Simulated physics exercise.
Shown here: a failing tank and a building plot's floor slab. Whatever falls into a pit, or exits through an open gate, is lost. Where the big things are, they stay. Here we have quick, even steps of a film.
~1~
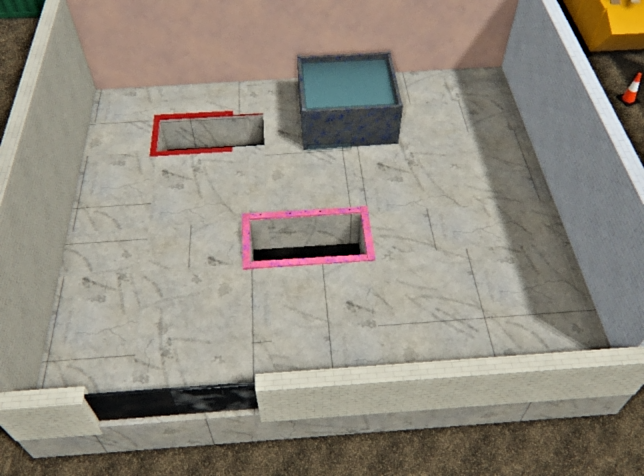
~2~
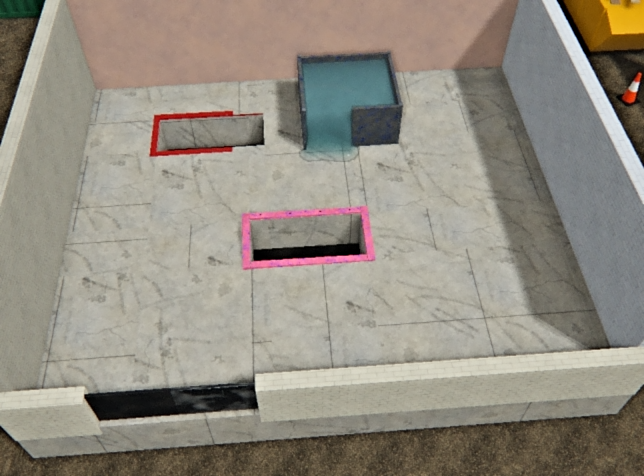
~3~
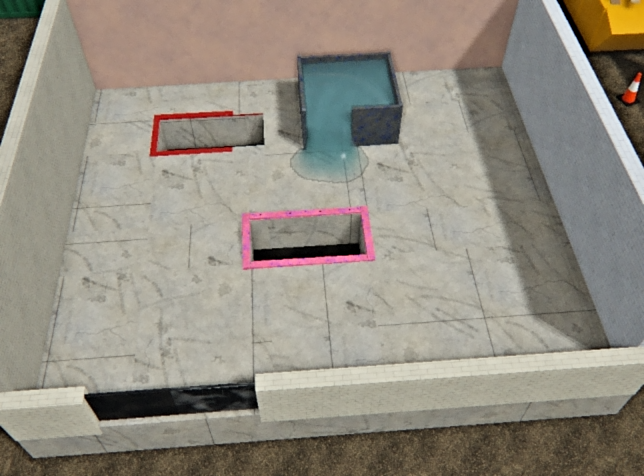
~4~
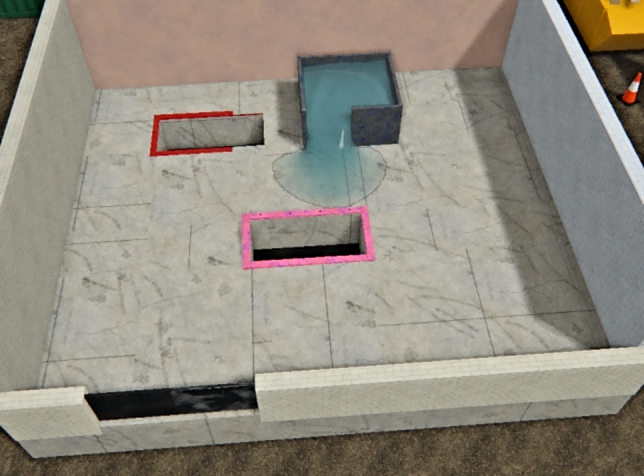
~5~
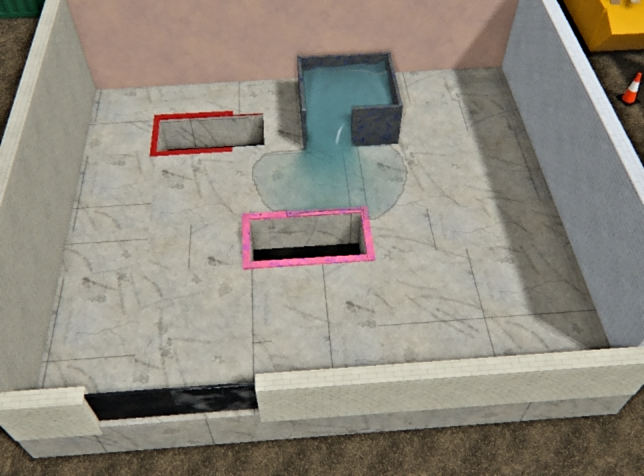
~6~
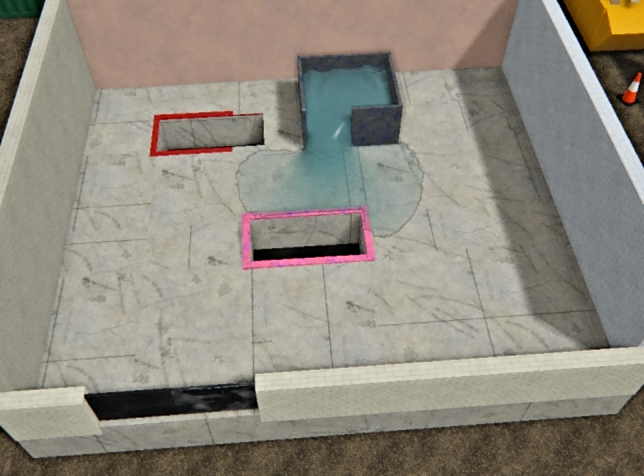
On a walled concrete slab, water pours from a tank's open side and spreads around a pink-rimmed pit.
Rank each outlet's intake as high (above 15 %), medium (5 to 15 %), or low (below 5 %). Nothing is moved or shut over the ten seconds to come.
Intake: The gate is low; the red pit is low; the pink pit is high.
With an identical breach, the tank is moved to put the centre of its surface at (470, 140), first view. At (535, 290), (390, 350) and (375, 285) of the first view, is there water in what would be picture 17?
In sequence: Inundated, next inundated, then inundated.
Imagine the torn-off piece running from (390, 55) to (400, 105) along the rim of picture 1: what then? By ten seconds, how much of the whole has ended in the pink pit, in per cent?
Pink: 2 %.
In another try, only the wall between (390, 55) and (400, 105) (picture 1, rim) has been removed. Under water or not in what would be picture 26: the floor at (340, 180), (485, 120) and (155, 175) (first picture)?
In that order: Not flooded, awash, no water.
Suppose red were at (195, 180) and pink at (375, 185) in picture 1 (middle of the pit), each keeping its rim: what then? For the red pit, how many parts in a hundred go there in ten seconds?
Red: 12 %.
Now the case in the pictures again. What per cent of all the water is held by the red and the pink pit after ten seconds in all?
Around 0 percent for the first, around 50 percent for the second.
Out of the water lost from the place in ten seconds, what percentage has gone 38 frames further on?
Result, approximate: 95 per cent.
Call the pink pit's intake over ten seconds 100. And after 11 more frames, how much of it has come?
About 55 %.
A moment on, water covers 20 % of the floor; the gate 0 %, the red pit 0 %, the pink pit 16 %.
Next, water covers 30 % of the floor; the gate 0 %, the red pit 0 %, the pink pit 29 %.
Then, water covers 30 % of the floor; the gate 0 %, the red pit 0 %, the pink pit 40 %.
Later, water covers 40 % of the floor; the gate 0 %, the red pit 0 %, the pink pit 48 %.
In the end, water covers 60 % of the floor; the gate 0 %, the red pit 1 %, the pink pit 50 %.
